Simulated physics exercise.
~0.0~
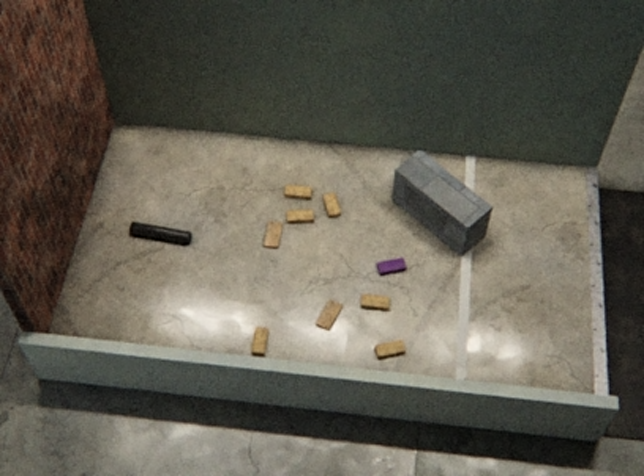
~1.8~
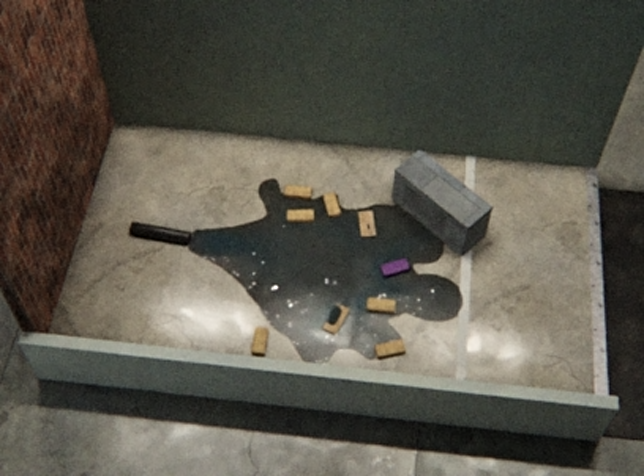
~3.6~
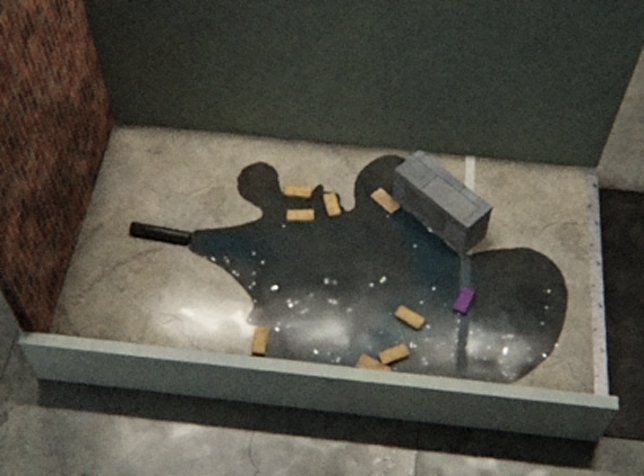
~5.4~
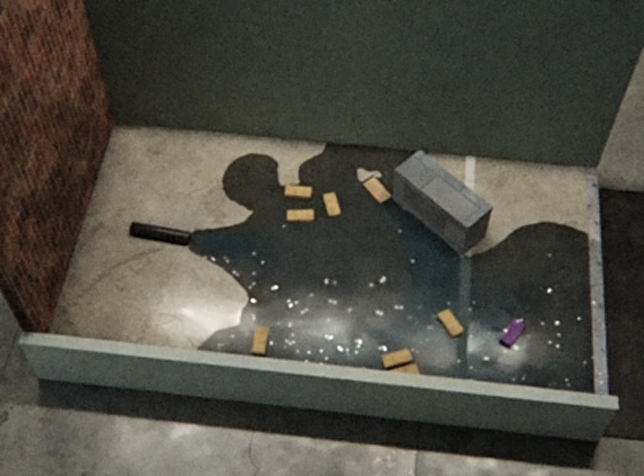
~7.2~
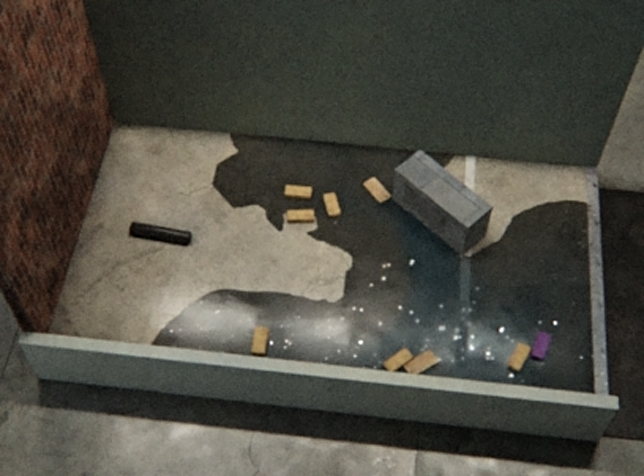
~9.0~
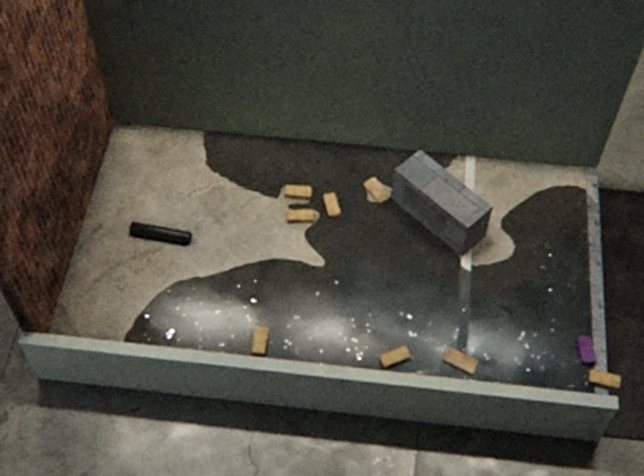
At first, small tan blocks and one purple block lie scattered on a dry concrete floor, with a black hose at the left and a large gray block near the back. Dark water spreads rightward from the hose, nudging some of the pieces. As the pool widens, the purple block slides across the pale stripe, while one tan piece drifts up beside the gray block. More tan blocks move right along the front wall, and the flow from the hose stops. Finally, the purple block rests near the right edge with a tan block just beyond it, while dry floor shows again around the hose.
